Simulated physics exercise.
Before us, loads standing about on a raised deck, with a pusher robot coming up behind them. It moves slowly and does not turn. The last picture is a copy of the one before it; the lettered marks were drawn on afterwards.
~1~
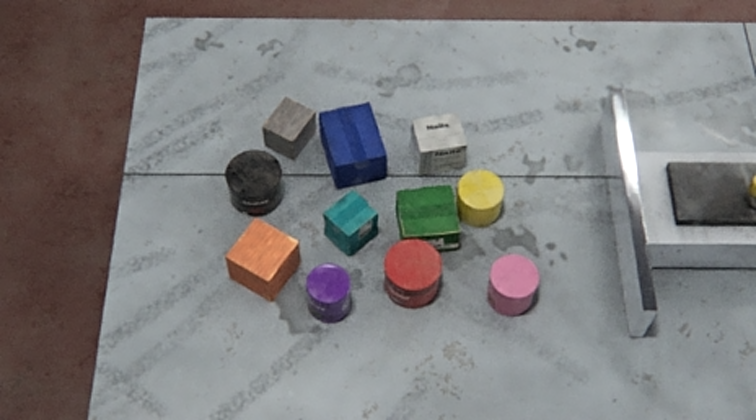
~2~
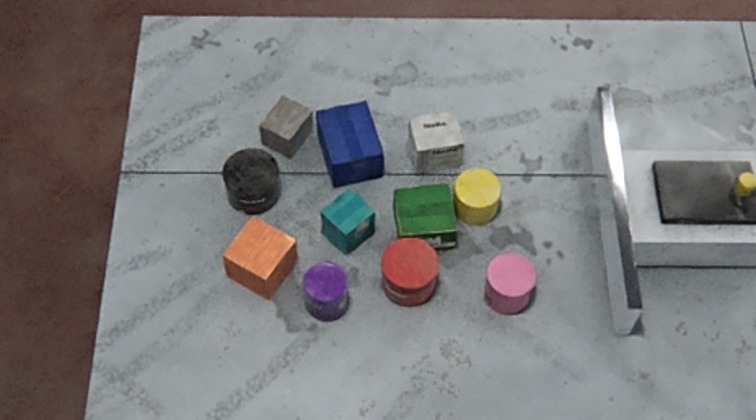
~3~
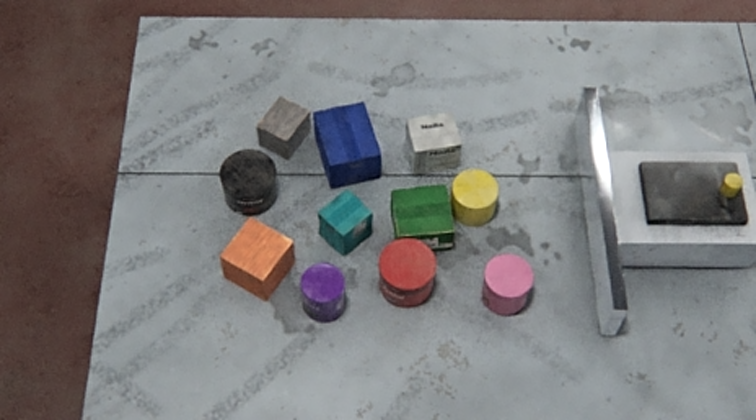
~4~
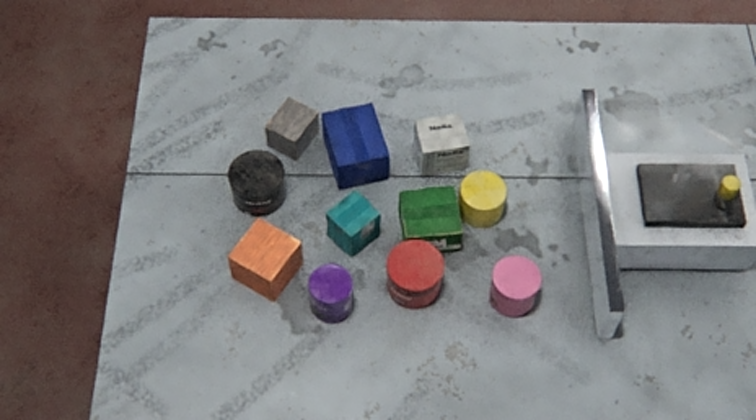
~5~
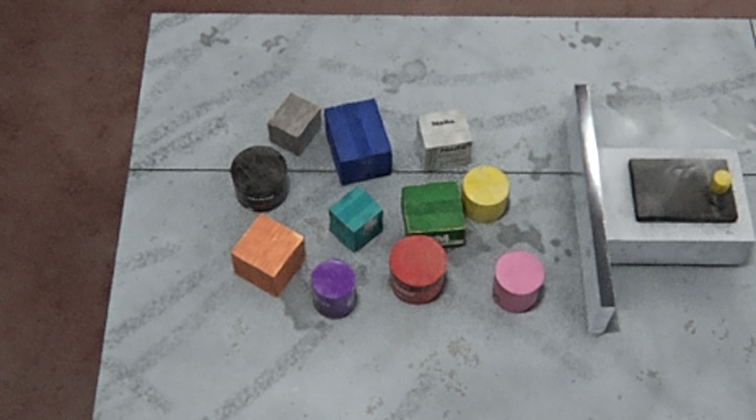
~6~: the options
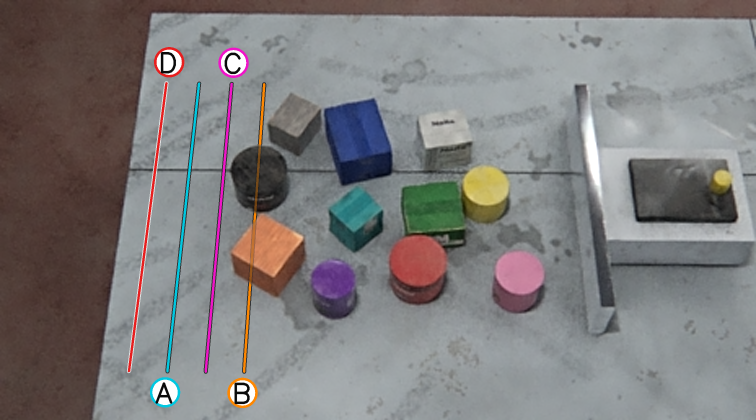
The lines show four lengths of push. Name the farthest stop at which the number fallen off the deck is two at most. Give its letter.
Up to line C.
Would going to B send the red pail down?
No.
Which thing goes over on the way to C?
The grey crate goes over.
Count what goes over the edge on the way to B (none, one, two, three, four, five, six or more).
By then, none.
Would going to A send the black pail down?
By then, yes.
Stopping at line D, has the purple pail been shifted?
By then, yes.
On the copy, A at (184, 216); B at (255, 216); C at (220, 216); D at (149, 215).
On C. First, robot (540, 188); pink pail (428, 289); red pail (378, 275).
Then, robot (407, 187); grey crate (206, 121); black pail (220, 193).
Finally, robot (302, 186); grey crate over the edge; black pail (134, 192); one fallen.
By contrast, A drops four; B is within the limit but short; D drops six.
